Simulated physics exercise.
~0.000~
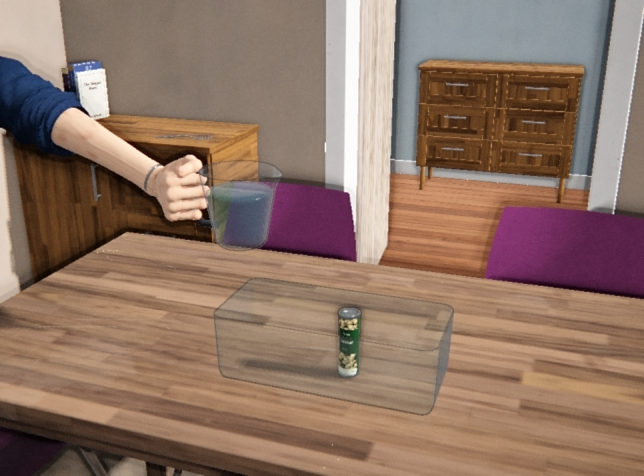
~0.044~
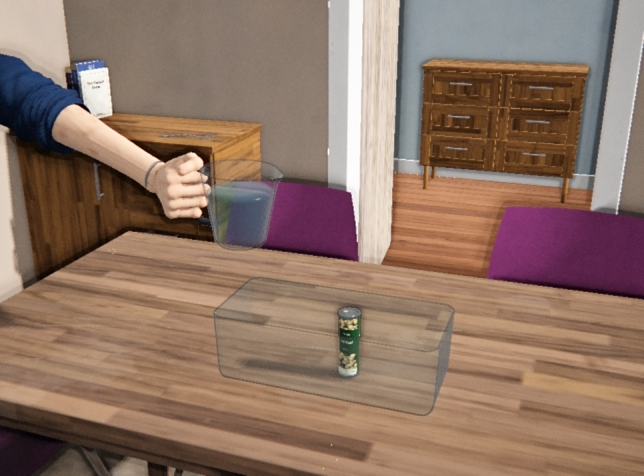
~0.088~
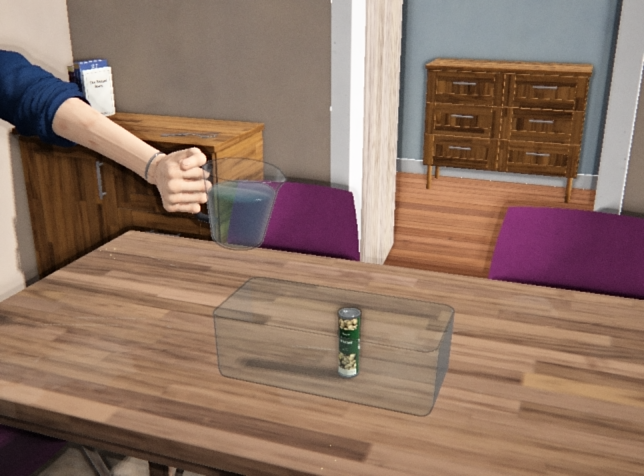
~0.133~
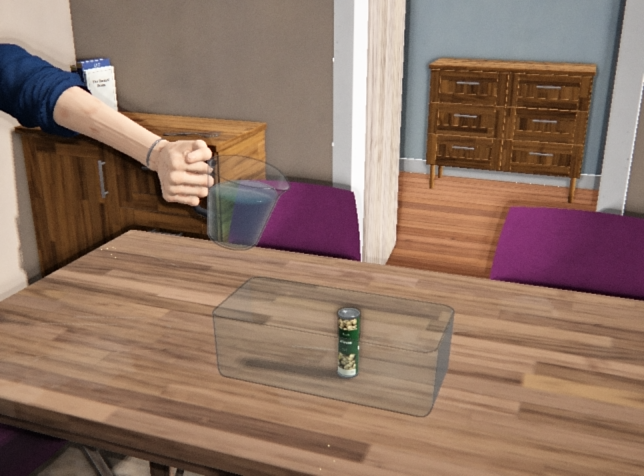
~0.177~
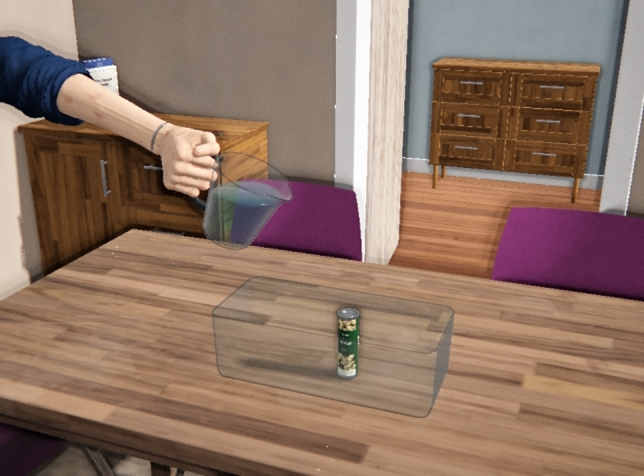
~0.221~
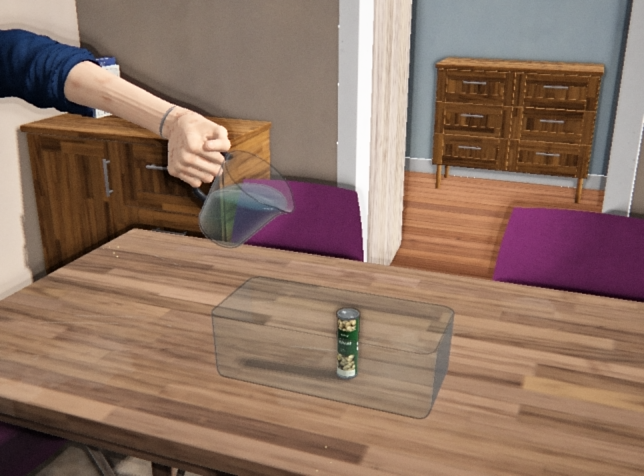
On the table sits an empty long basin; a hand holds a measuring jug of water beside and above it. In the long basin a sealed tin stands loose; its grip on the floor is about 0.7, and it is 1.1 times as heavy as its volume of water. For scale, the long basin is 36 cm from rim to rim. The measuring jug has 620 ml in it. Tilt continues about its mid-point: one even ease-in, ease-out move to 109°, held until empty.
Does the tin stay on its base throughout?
Yes, it stays on its base.
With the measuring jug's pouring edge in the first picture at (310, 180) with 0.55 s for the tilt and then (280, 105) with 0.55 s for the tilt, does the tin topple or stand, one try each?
Trial 1 - tin tips; trial 2 - tin tips.
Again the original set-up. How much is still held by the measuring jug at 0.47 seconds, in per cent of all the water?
Near 46 in a hundred.
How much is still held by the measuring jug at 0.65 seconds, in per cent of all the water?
About 5 percent.
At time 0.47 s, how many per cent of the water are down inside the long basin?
Estimate - around 20 in a hundred parts.
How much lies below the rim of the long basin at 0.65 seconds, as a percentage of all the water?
Roughly 80 %.
By 0.47 s the tilt is 103° and 46 per cent is still to pour; the tin stands where it began.
By 0.65 s the tilt is 109° and 5 per cent is still to pour; the tin stands where it began.
By 0.84 s the tilt is 109° and 0 per cent is still to pour; the tin stands where it began.
By 1.05 s the tilt is 109° and 0 per cent is still to pour; the tin stands where it began.
At rest the tin stands where it began.
